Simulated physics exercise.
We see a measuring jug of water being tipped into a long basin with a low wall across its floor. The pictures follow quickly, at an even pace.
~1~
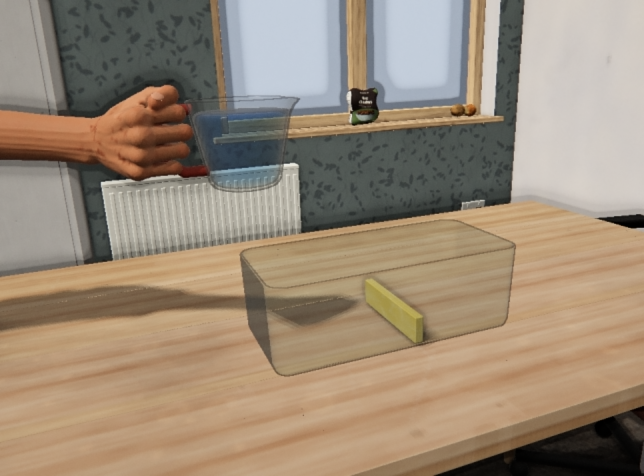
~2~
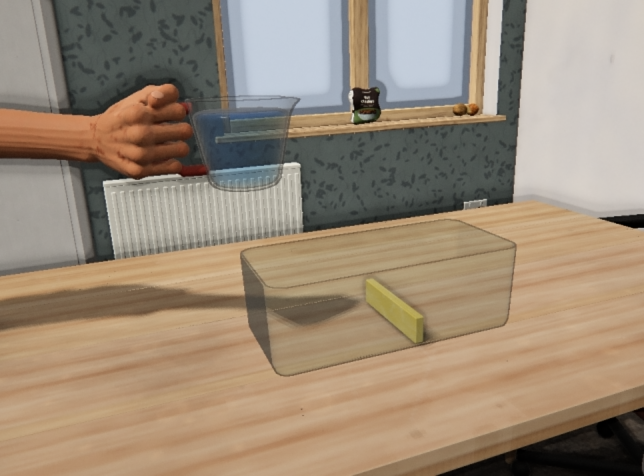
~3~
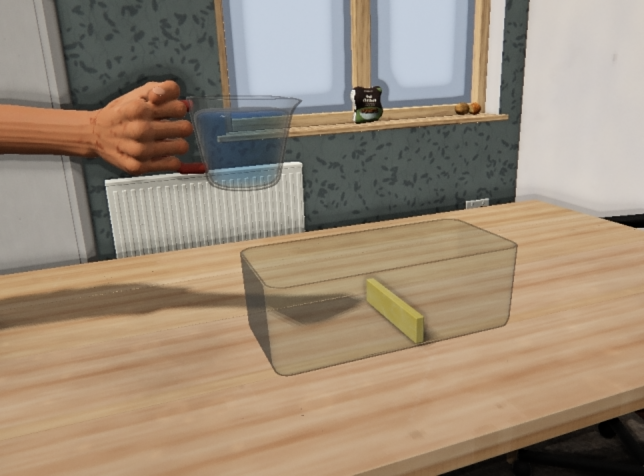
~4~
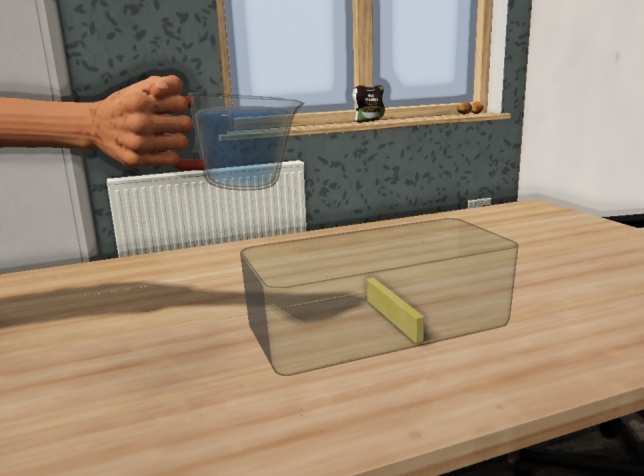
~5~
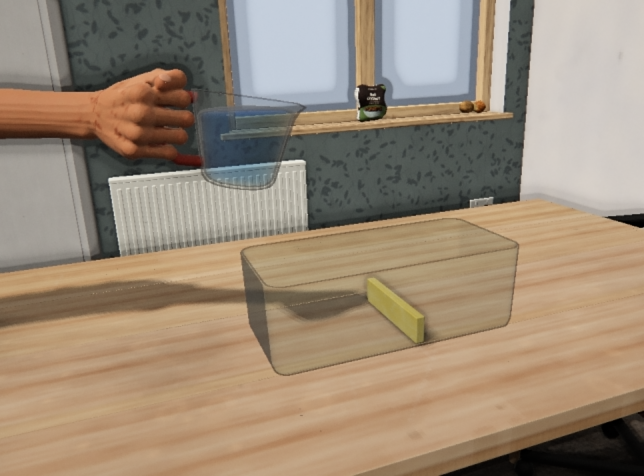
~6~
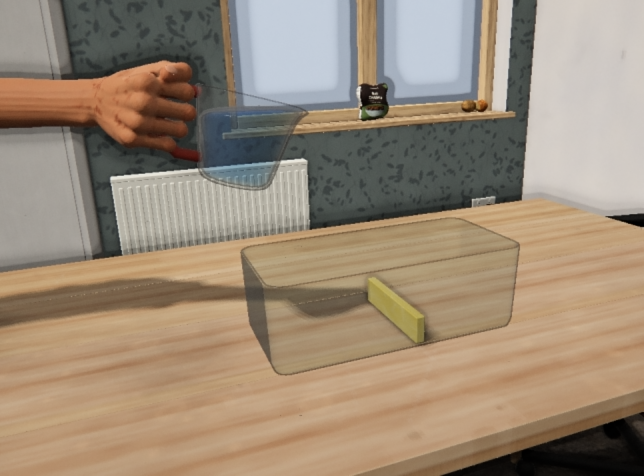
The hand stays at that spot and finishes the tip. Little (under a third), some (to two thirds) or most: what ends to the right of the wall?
The share right of the wall is under a third.
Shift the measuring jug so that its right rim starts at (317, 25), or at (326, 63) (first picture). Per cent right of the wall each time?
The first gives 30 %, the second 30 %.
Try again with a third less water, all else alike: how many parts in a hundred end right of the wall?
Close to 10 per cent.
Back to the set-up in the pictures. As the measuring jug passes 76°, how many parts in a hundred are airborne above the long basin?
Some 30 per cent.
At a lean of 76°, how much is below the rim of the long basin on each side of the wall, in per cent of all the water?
The left part 15 per cent, the right part 0.
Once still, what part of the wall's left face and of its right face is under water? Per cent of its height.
Some 50 per cent left and 0 right.
A moment on, the measuring jug is tipped on its side and 55 per cent is still to pour, 17 is left of the wall and 0 right of it.
Next, the measuring jug is tipped right over and 4 per cent is still to pour, 83 is left of the wall and 4 right of it.
Then the measuring jug is tipped right over and 0 per cent is still to pour, 90 is left of the wall and 7 right of it.
Later the measuring jug is tipped right over and 0 per cent is still to pour, 90 is left of the wall and 7 right of it.
In the end 90 per cent lies left of the wall, 8 right of it and 3 outside.
